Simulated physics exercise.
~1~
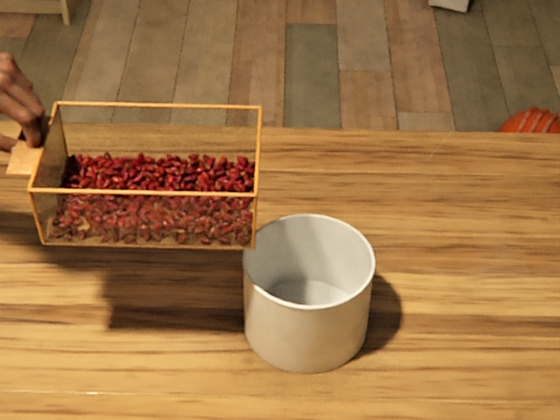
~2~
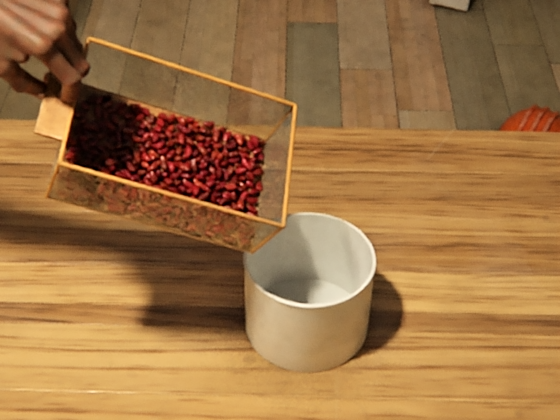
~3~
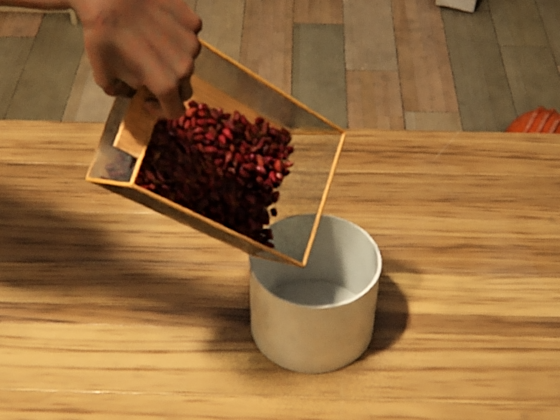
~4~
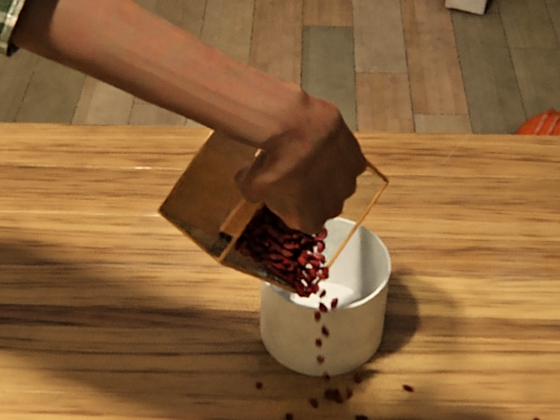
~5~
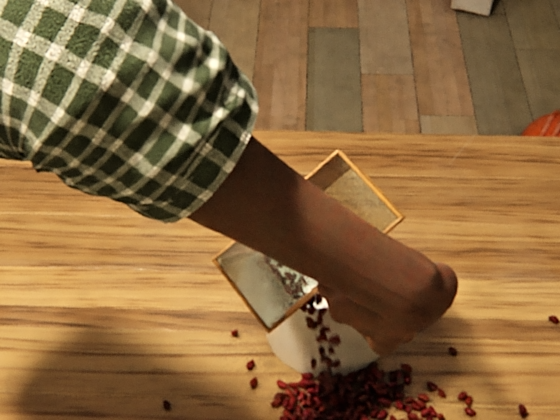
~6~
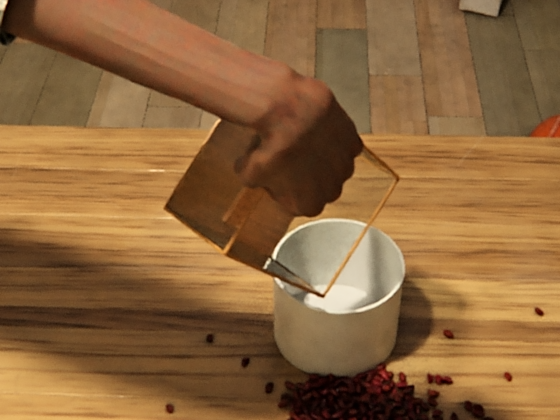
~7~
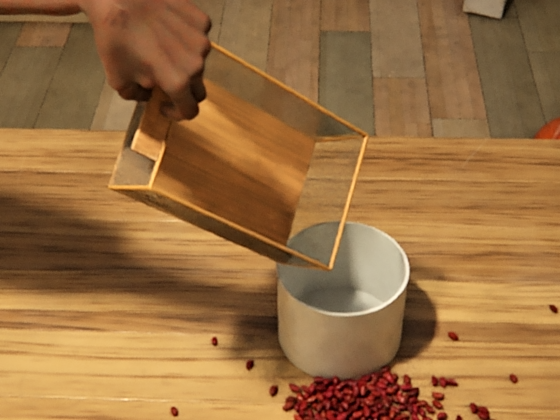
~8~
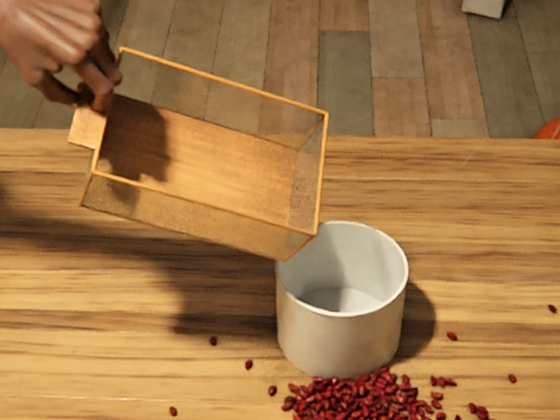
On a striped light-wood table above a plank floor, seen from high in front, a hand at the left holds a clear, wood-edged box of dark red beans beside an empty whitish pot. The hand moves the box right and tips it steadily toward the pot. As the forearm and a green checked sleeve reach across, beans spill past the pot's near side and pile up on the table, a few scattering. The hand then tilts the emptied box partway back and draws it left. It ends still slanted, with the pot apparently empty and the beans heaped in front.
